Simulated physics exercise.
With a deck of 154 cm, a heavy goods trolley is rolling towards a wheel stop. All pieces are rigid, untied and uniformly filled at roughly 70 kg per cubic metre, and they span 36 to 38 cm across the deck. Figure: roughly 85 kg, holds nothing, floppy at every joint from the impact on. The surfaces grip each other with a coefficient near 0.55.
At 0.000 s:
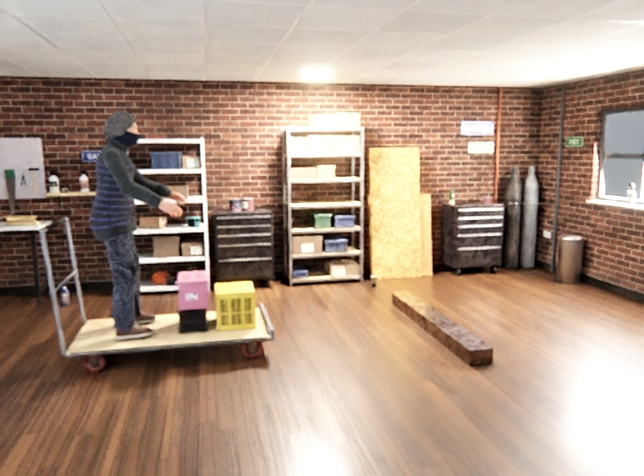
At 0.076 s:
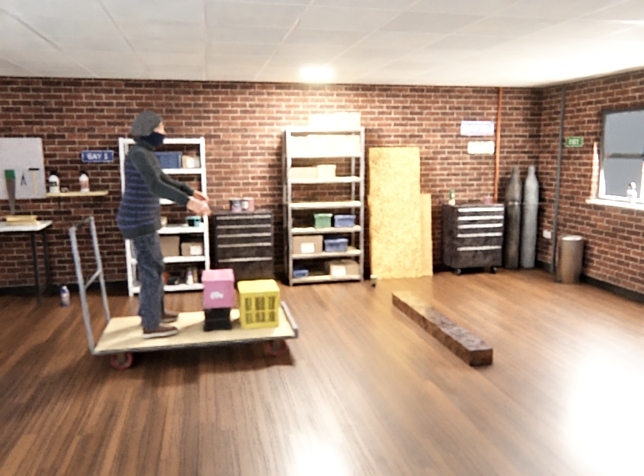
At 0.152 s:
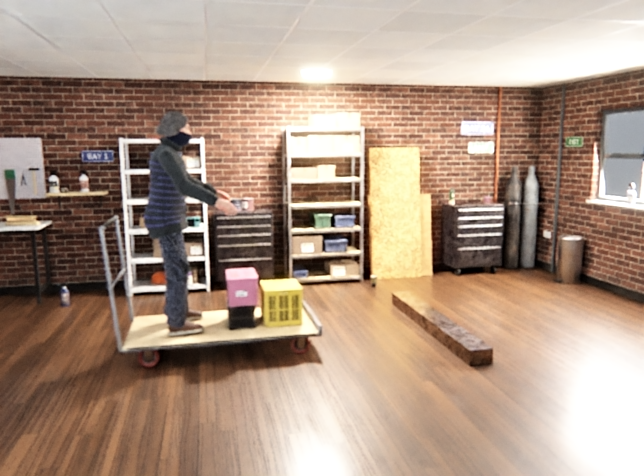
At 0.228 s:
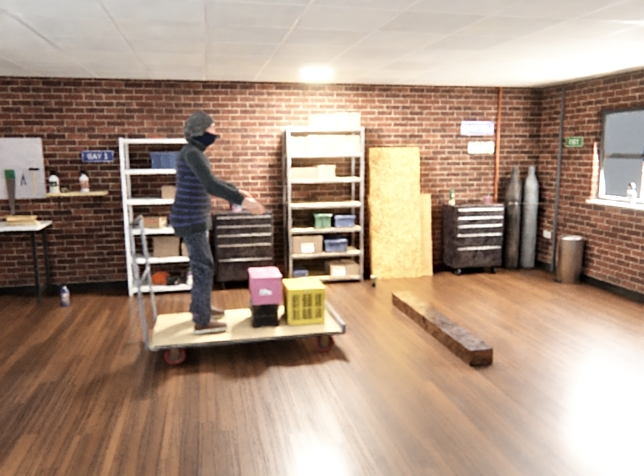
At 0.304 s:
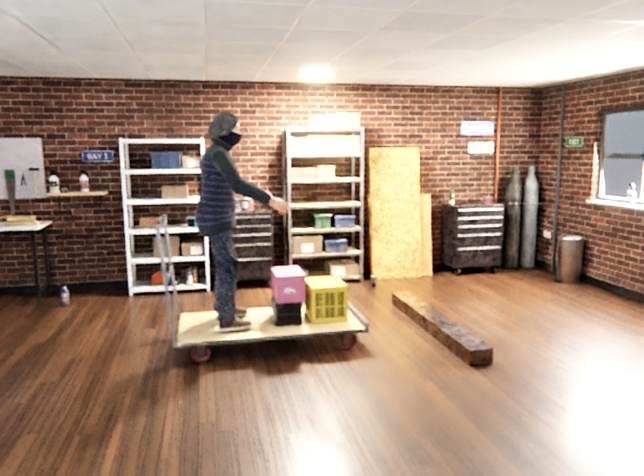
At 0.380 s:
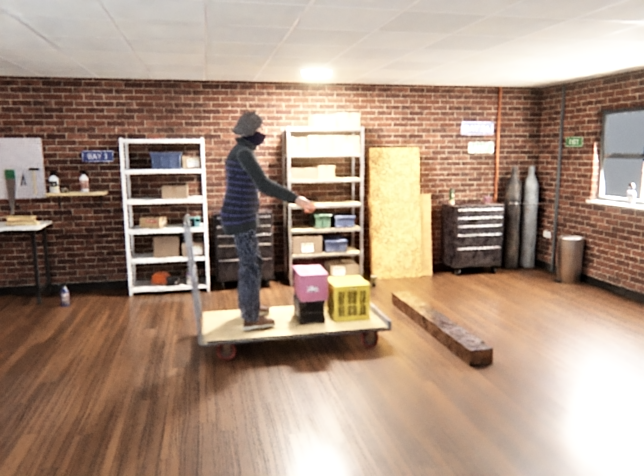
A flatbed cart rolled steadily to the right across a wooden workshop floor, carrying a standing figure in a cap with arms held out in front, along with a pink box and yellow crates.
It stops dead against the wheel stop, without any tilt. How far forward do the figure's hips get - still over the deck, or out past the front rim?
Final position: Beyond the deck.
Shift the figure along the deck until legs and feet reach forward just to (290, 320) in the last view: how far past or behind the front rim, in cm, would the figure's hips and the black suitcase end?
In that case the hips land 30 cm beyond the rim and the black one 40 cm behind.
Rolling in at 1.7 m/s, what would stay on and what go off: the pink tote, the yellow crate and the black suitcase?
Then the pink one comes off, the yellow one comes off, the black one stays on.
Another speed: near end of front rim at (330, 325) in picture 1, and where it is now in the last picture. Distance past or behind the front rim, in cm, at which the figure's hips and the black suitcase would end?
Rest points: Hips at 110 cm behind, black at 50 cm behind.
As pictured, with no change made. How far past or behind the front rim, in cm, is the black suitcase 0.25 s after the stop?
Behind the rim by about 50 cm.
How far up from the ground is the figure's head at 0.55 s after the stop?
Roughly 90 cm above the ground.
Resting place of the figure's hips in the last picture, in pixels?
Around (453, 295).
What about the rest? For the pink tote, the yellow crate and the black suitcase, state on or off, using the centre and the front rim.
Pink: No longer aboard; yellow: No longer aboard; black: Still aboard.
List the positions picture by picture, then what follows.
Hips (113, 218), yellow crate (235, 305), rim corner (272, 336); 157 cm short of the stop, in the first frame.
Hips (139, 217), yellow crate (258, 304), rim corner (297, 334); 137 cm short of the stop, in the second frame.
Hips (165, 216), yellow crate (281, 302), rim corner (321, 332); 117 cm short of the stop, in the third frame.
Hips (190, 215), yellow crate (303, 301), rim corner (344, 330); 97 cm short of the stop, in the fourth frame.
Hips (215, 215), yellow crate (326, 299), rim corner (367, 328); 76 cm short of the stop, in the fifth frame.
Hips (239, 214), yellow crate (347, 298), rim corner (390, 326); 56 cm short of the stop. Speed about 2.7 m/s, in the sixth frame.
After 0.59 s the deck stops.
After 1.14 s the figure's hips are 14 cm behind the rim, near (421, 251) in the last picture's view.
After 1.59 s the figure's hips are 19 cm past the rim, near (453, 295) in the last picture's view.
At rest, 2.8 s, past the rim, yellow crate, pink tote and the figure's hips; behind it, black suitcase.
